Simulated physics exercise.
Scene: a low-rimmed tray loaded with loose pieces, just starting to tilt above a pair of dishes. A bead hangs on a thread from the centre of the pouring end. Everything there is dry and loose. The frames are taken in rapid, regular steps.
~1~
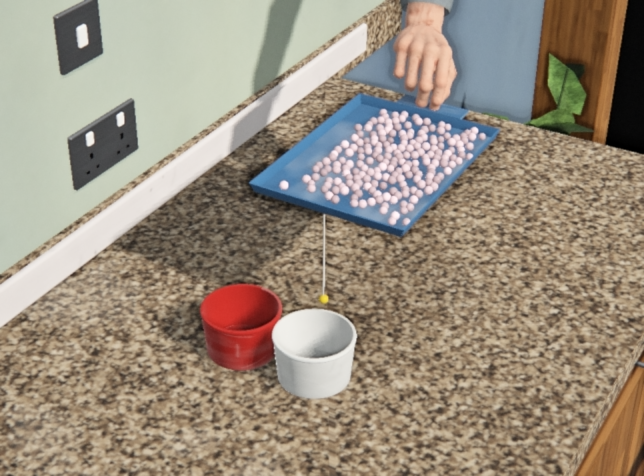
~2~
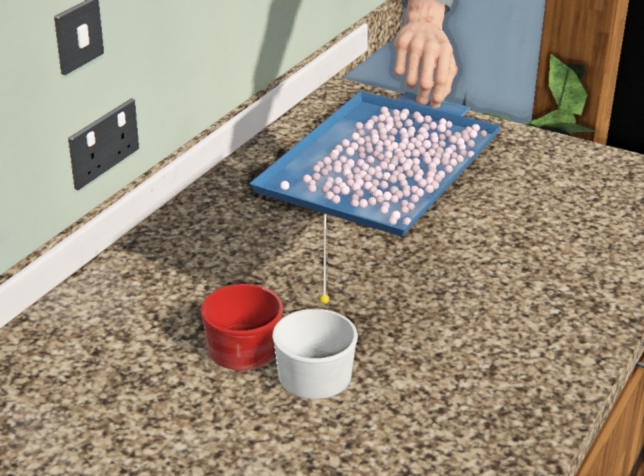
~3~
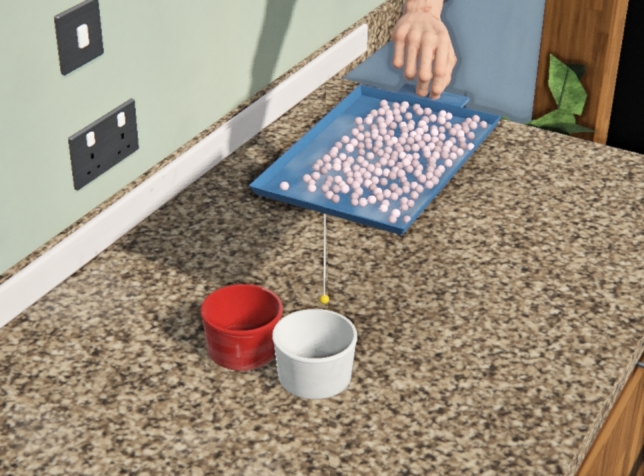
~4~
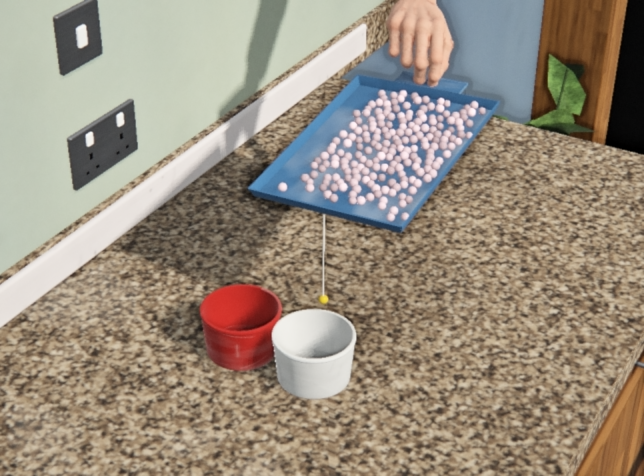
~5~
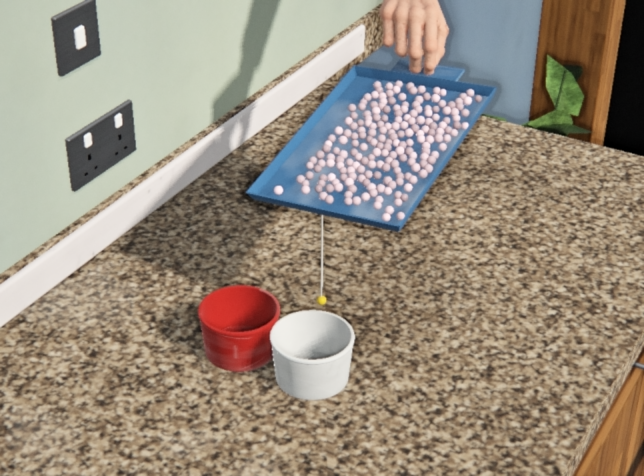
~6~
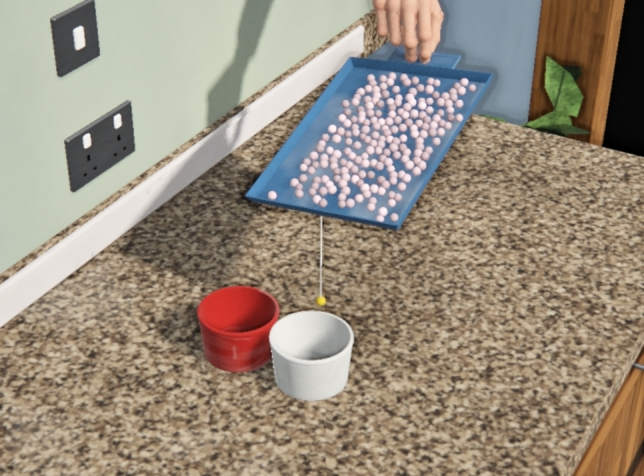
A hand slowly raises the back of a blue tray, and the pale pink beads shift.
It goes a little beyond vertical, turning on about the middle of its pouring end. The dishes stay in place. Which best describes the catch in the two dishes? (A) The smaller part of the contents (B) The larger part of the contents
(B) The larger part of the contents.
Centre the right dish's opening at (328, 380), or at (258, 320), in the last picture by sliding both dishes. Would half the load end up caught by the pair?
For the earlier try a smaller portion is kept, for the later one a larger portion.
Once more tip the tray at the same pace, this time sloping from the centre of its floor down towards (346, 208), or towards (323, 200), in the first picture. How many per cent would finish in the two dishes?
Near 50 % and, after that, 80 %.
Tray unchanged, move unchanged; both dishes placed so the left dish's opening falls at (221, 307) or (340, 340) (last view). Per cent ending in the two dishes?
In the first position around 70 percent, in the second around 0 percent.
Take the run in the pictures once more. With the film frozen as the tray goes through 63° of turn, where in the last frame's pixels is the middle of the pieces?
Check around (254, 285) in the last picture.
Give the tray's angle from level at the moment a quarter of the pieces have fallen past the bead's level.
At roughly 60°.
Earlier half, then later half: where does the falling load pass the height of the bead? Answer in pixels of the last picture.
Early half: (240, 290); late half: (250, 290).
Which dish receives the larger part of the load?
In the end, the left-side dish gets more.
Soon after the last picture, tray tipped steeply; about a third on the tray; a small part in the right dish; about a third in the left dish; a small part outside both; about a quarter in the air.
A little later, tray tipped past a quarter turn; a small part in the right dish; about two thirds in the left dish; about a quarter outside both; a stray few in the air.
Later still, tray tipped past a quarter turn; a small part in the right dish; about two thirds in the left dish; about a quarter outside both.
By the end, tray tipped past a quarter turn; a small part in the right dish; about two thirds in the left dish; about a quarter outside both.
